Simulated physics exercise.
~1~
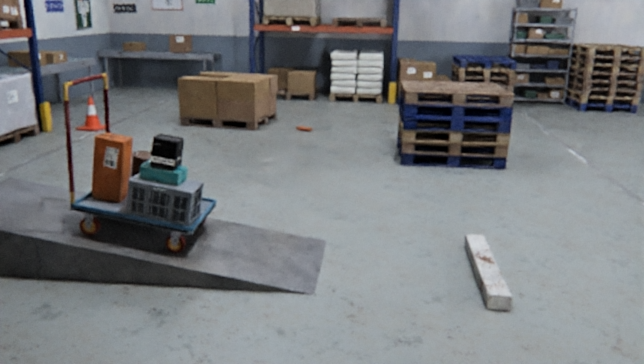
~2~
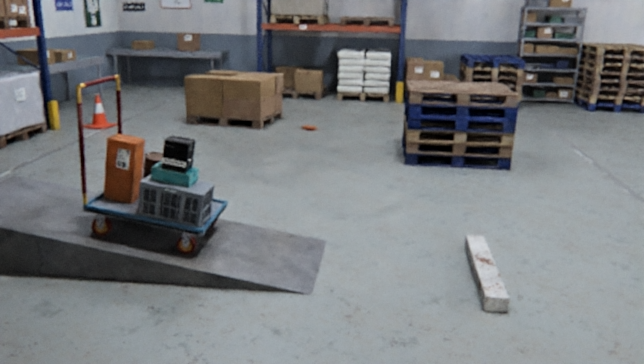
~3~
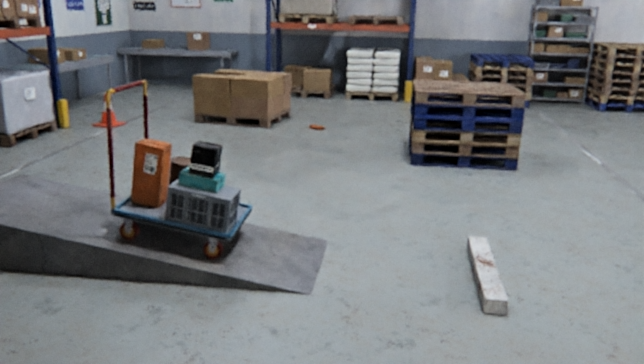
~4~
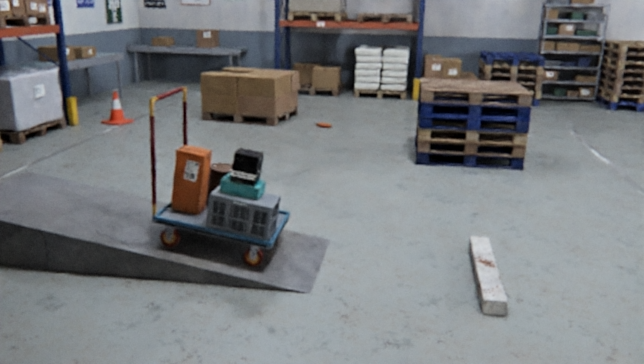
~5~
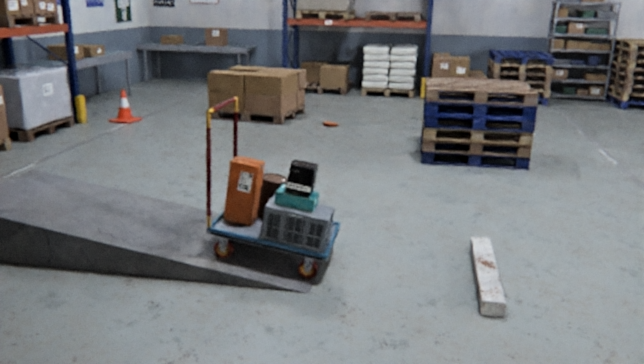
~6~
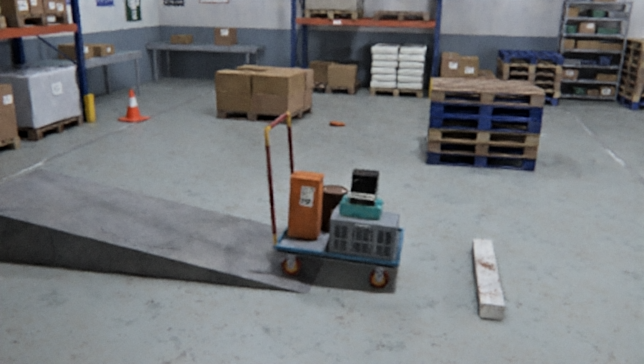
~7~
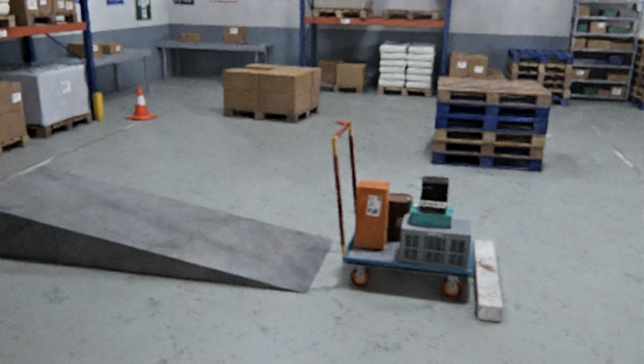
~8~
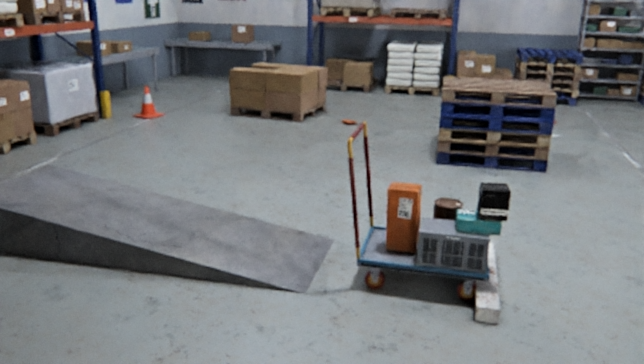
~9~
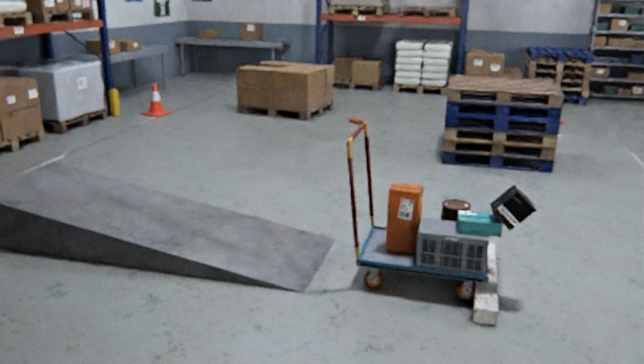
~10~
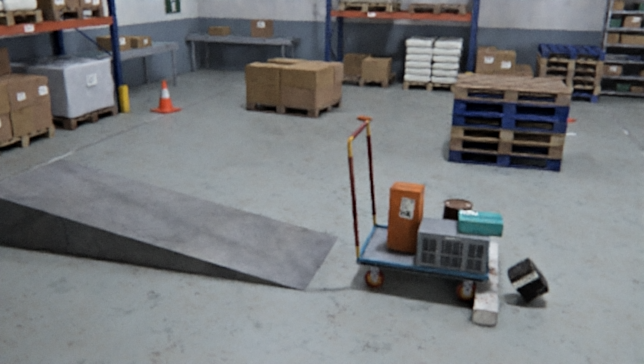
A loaded trolley rolls down a ramp, hits a kerb, and only the black box tumbles off.
